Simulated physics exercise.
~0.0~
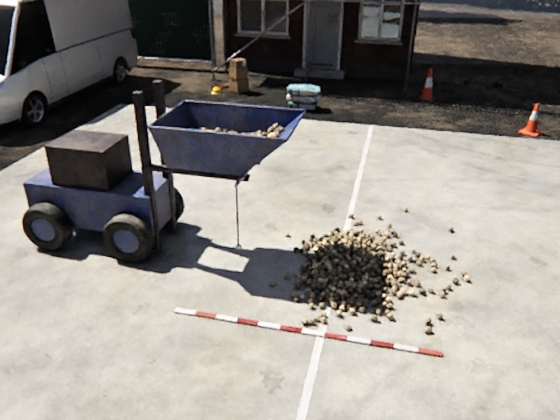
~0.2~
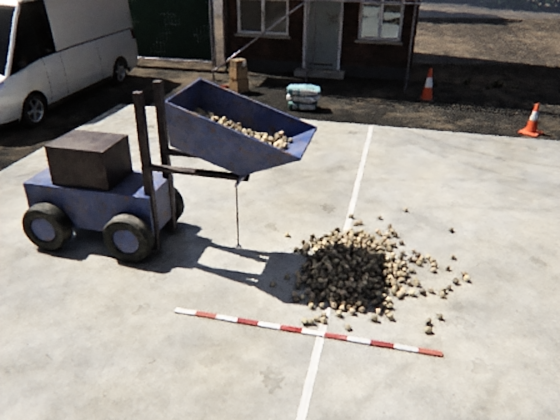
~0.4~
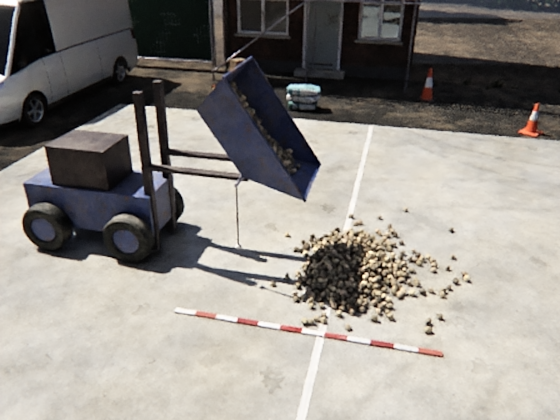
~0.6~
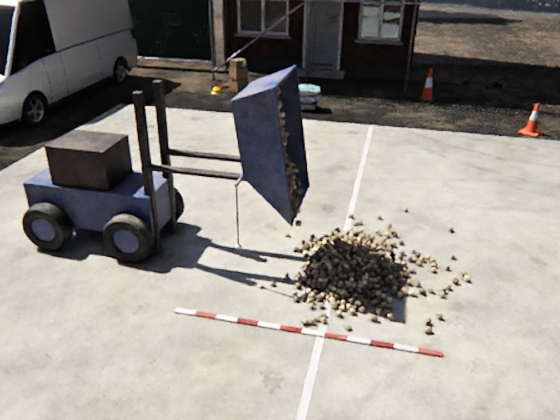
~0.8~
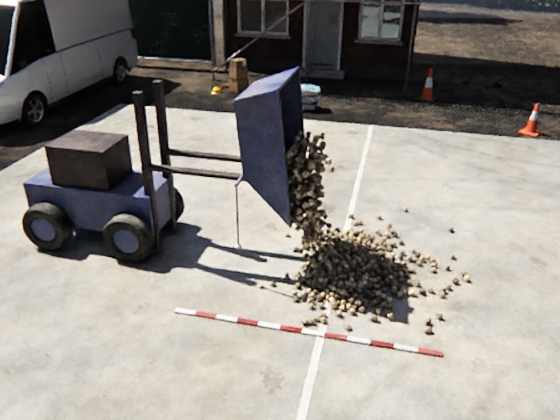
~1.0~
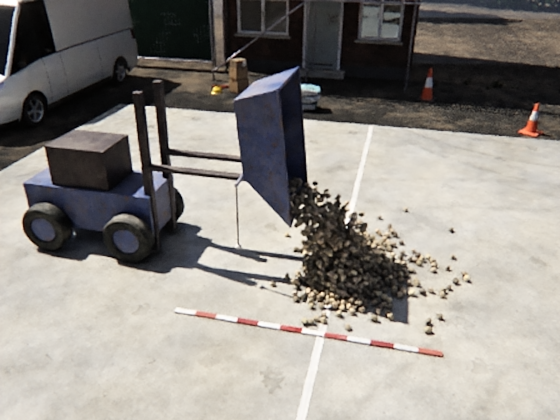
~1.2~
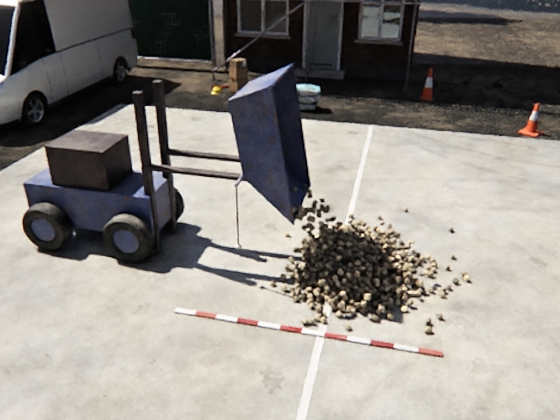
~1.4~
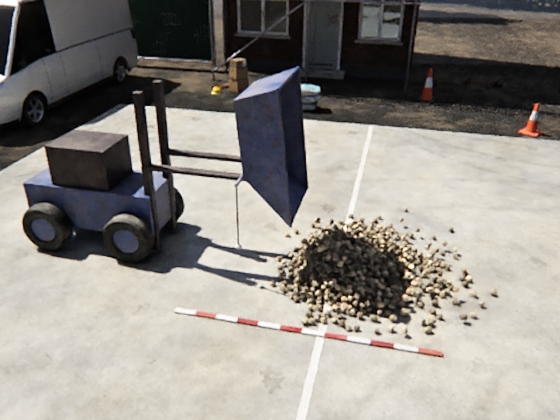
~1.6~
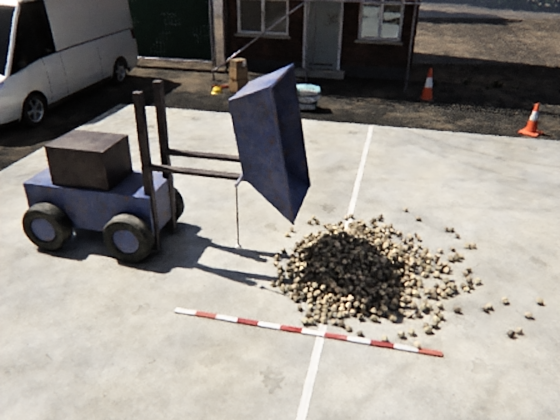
A blue skip on a small fork truck tips steeply forward to the right, and its load of stones slides out onto the pile already lying across a painted line; the skip jerks slightly and ends empty above a larger, wider heap.
